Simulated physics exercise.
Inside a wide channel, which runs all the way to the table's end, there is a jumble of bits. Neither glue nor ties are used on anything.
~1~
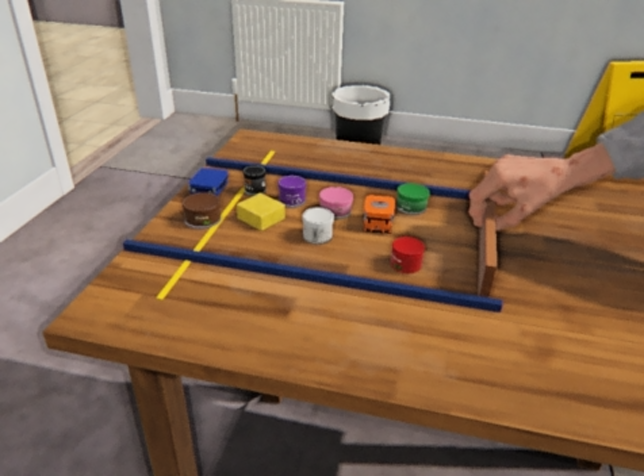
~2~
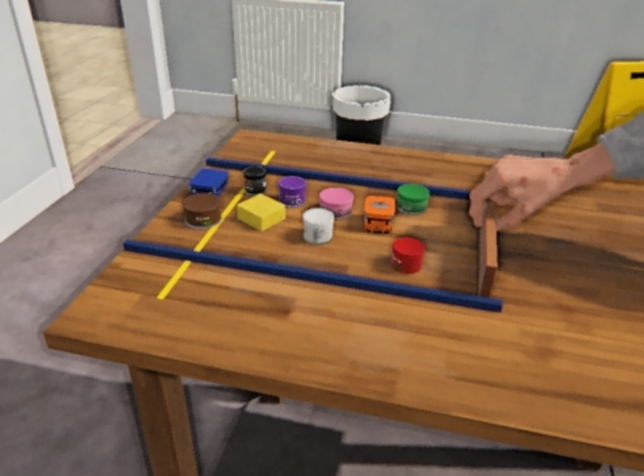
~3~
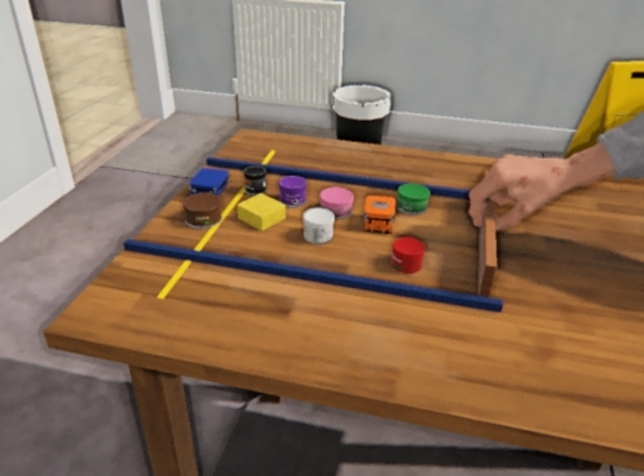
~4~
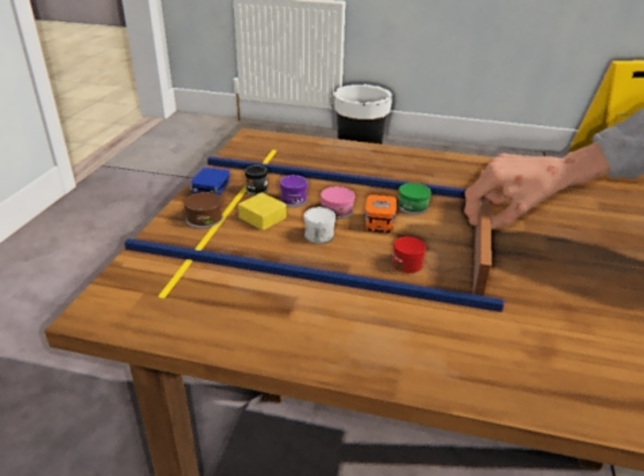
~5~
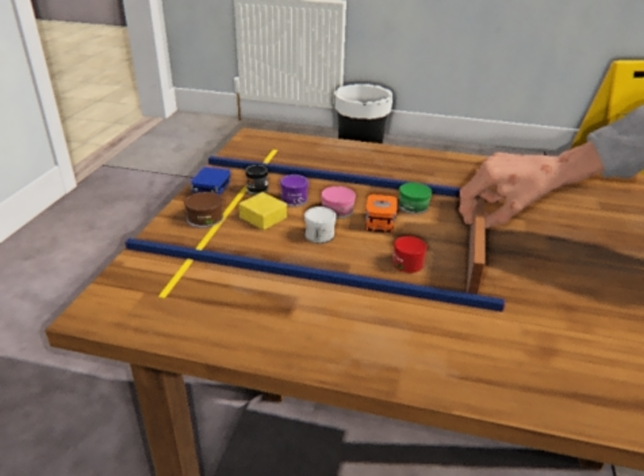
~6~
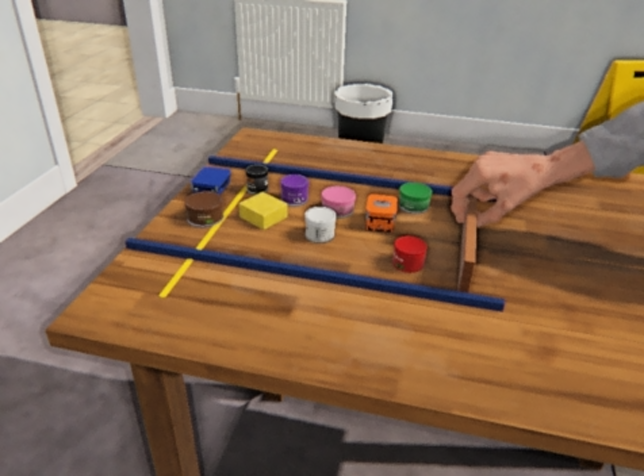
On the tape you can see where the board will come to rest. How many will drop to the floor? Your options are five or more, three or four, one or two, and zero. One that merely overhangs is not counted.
My pick is one or two.
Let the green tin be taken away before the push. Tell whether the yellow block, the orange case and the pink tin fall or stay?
Yellow block still up; orange case still up; pink tin still up.
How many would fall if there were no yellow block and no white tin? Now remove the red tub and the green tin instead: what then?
First 1, then 2.
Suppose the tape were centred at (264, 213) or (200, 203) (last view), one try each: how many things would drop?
That would be 0, then 5.
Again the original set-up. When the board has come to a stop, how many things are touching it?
Number in contact with it: 4.
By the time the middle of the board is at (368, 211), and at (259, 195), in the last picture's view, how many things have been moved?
Up to then 4, and up to the other point 10.
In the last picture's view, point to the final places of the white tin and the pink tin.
Near (207, 209) and (198, 186).
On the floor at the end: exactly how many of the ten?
It comes to 2.
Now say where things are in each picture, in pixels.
The first frame shows blue case (209, 184); brown pot (202, 211); black pot (255, 181); board (487, 229); tape (228, 209).
The second frame shows brown pot (203, 211); white tin (318, 227).
The third frame shows black pot (255, 181); purple tin (293, 192).
The fourth frame shows blue case (211, 184); yellow block (262, 211).
The fifth frame shows brown pot (205, 210); red tub (409, 255).
The sixth frame shows blue case (212, 183); brown pot (205, 209); black pot (257, 180); board (469, 225); tape (231, 208).
A little later, none off yet; blue case at rest near (212, 183); brown pot at rest near (205, 209); black pot at rest near (257, 180).
Next, none off yet; blue case moving near (209, 182); brown pot at rest near (205, 209); black pot shifted about its own width near (237, 172).
When it is over, the number that fall off is one or two; down, brown pot and blue case.
